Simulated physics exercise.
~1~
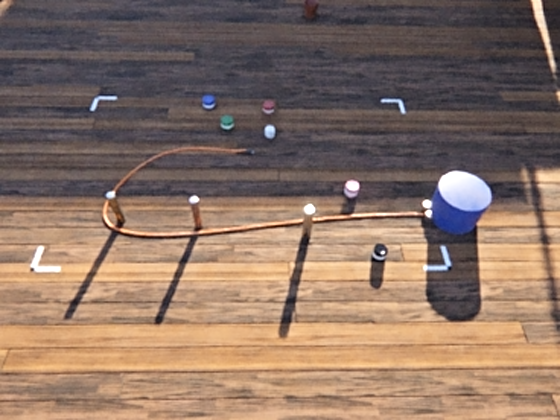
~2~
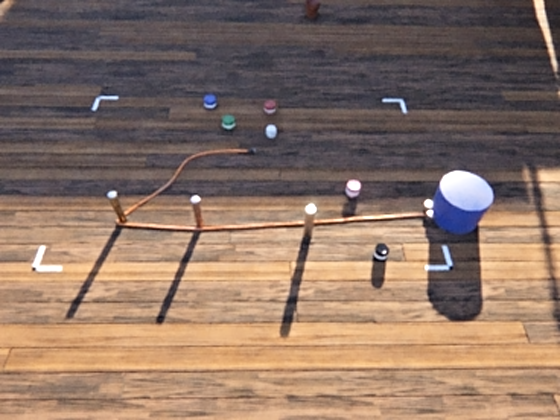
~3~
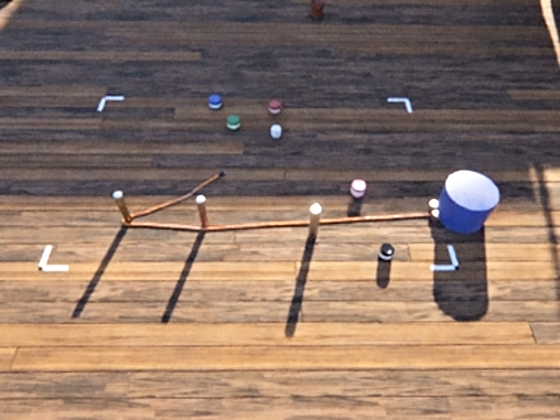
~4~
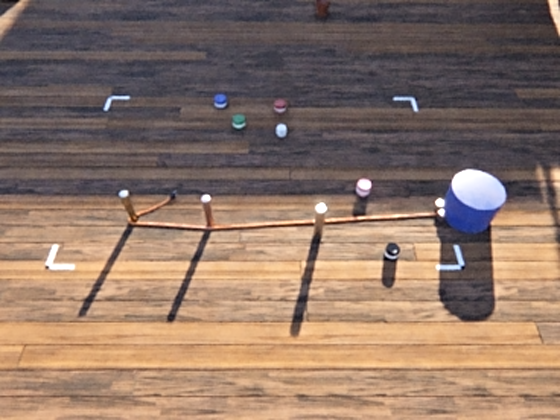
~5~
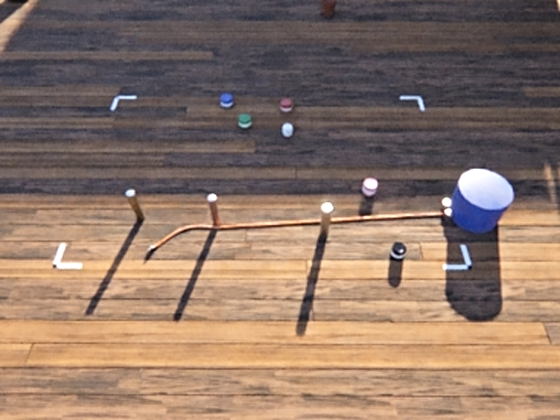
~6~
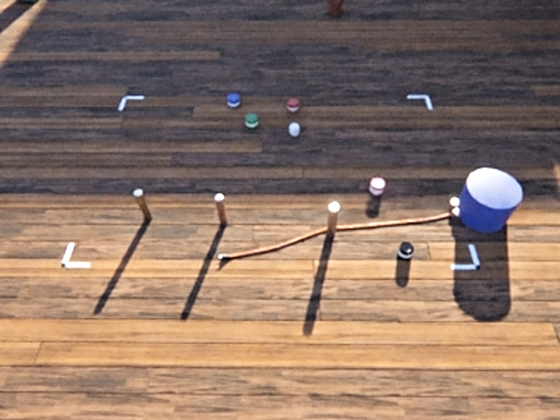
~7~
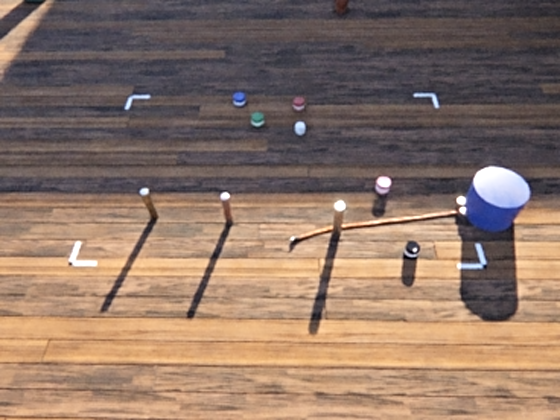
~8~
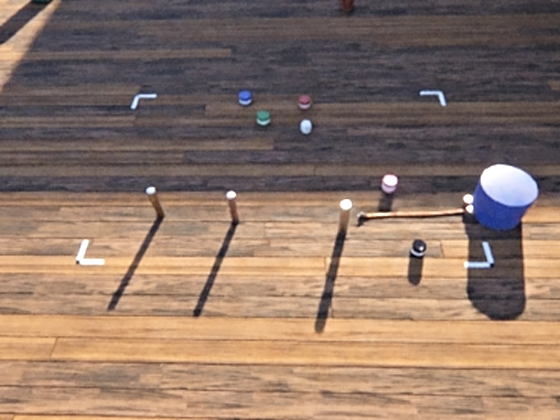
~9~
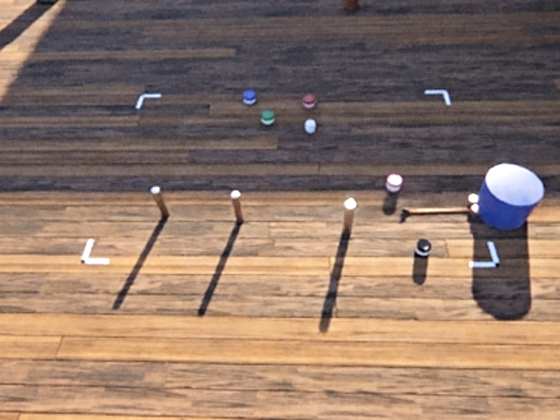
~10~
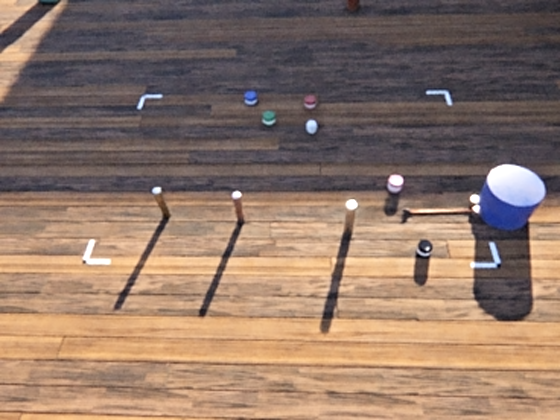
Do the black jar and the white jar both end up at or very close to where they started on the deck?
Yes, both do. The black jar hardly stirs and the white jar stays put as the lead is drawn in.
